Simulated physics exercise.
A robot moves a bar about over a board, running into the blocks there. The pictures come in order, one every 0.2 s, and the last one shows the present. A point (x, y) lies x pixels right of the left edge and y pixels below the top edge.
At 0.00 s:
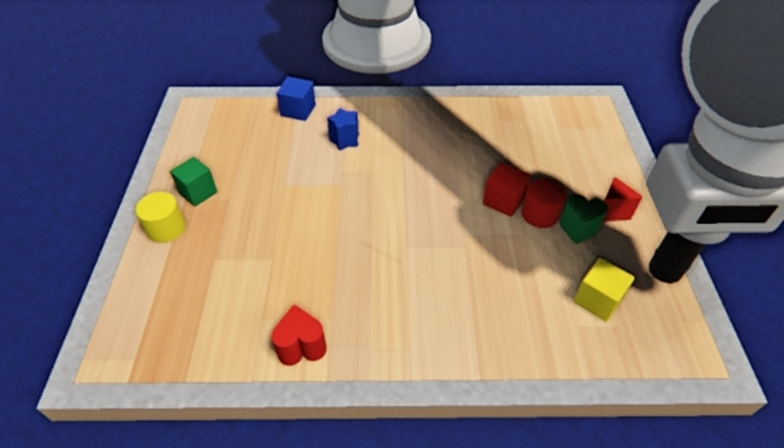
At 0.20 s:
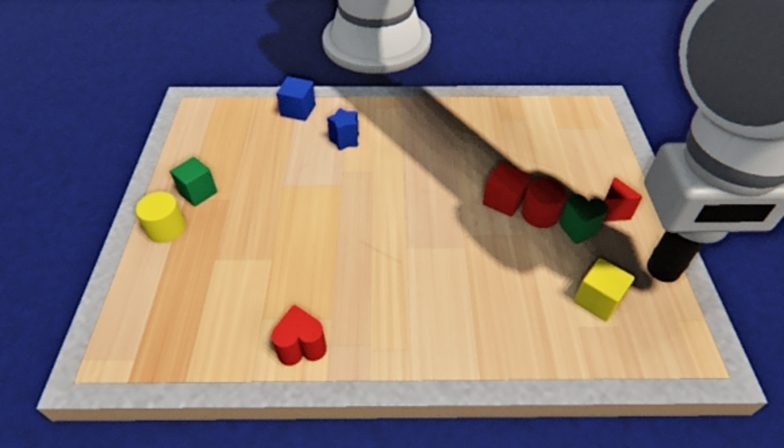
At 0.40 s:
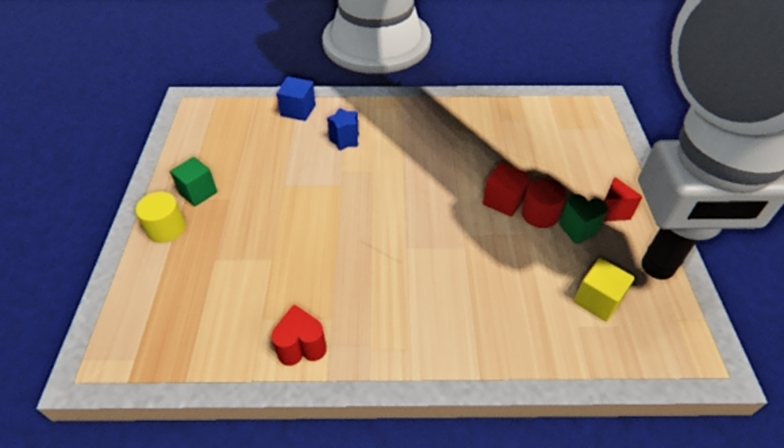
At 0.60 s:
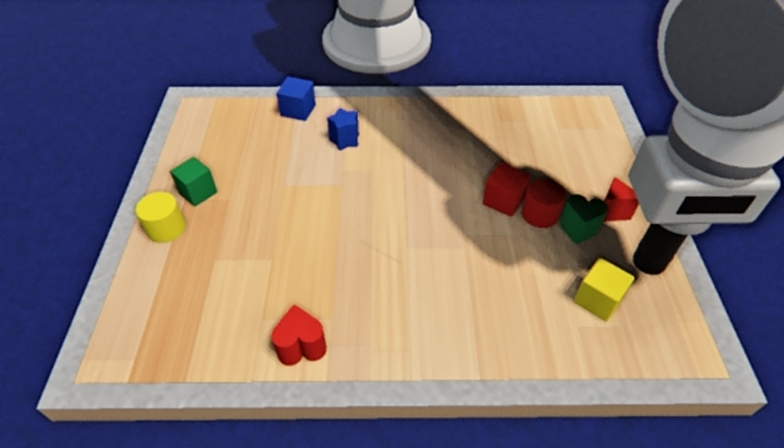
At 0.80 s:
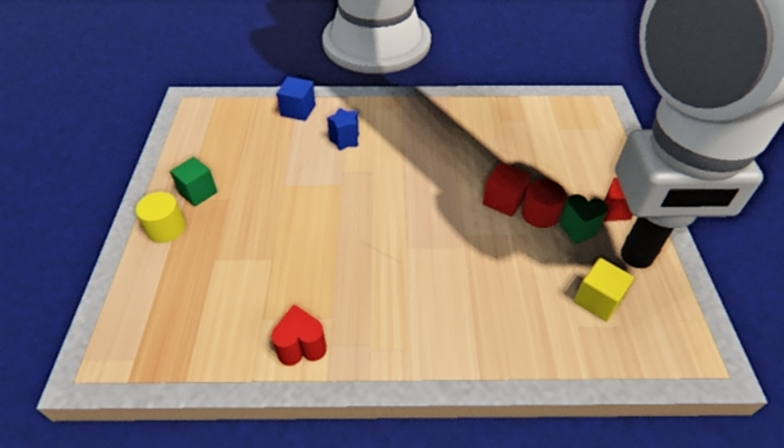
The robot arm moves its black bar slightly left above the yellow block, touching nothing.
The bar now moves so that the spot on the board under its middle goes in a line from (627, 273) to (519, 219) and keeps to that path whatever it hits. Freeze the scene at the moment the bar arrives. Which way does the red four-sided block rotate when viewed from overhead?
It turns counter-clockwise.
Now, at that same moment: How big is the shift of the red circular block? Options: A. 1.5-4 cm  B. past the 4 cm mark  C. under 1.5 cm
My answer is option A.
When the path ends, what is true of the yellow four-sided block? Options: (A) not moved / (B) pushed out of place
Answer: A.
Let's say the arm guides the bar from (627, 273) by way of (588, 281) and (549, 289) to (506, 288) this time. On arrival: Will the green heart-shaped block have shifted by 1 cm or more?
In short: No.
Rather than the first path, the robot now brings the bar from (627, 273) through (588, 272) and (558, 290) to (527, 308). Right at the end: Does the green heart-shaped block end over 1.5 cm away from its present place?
In short: No.
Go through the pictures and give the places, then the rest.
The first frame shows bar's lower end (665, 271); red four-sided block (509, 177); red circular block (547, 191); green heart-shaped block (588, 207); yellow four-sided block (609, 278).
The second frame shows bar (663, 270); blocks still.
The third frame shows bar (657, 268); blocks still.
The fourth frame shows bar (648, 263); blocks still.
The fifth frame shows bar (636, 257); red four-sided block (509, 177); red circular block (547, 191); green heart-shaped block (588, 207); yellow four-sided block (609, 278).
The first path, step by step. One third of the way, bar (596, 237); nothing pushed yet.
Two thirds of the way, bar (559, 219); red circular block (544, 189); green heart-shaped block (581, 197), turned 50° clockwise.
At the end, bar (524, 202); red four-sided block (498, 169), turned 25° anticlockwise; red circular block (534, 174); green heart-shaped block (581, 197), turned 55° clockwise; yellow four-sided block still.
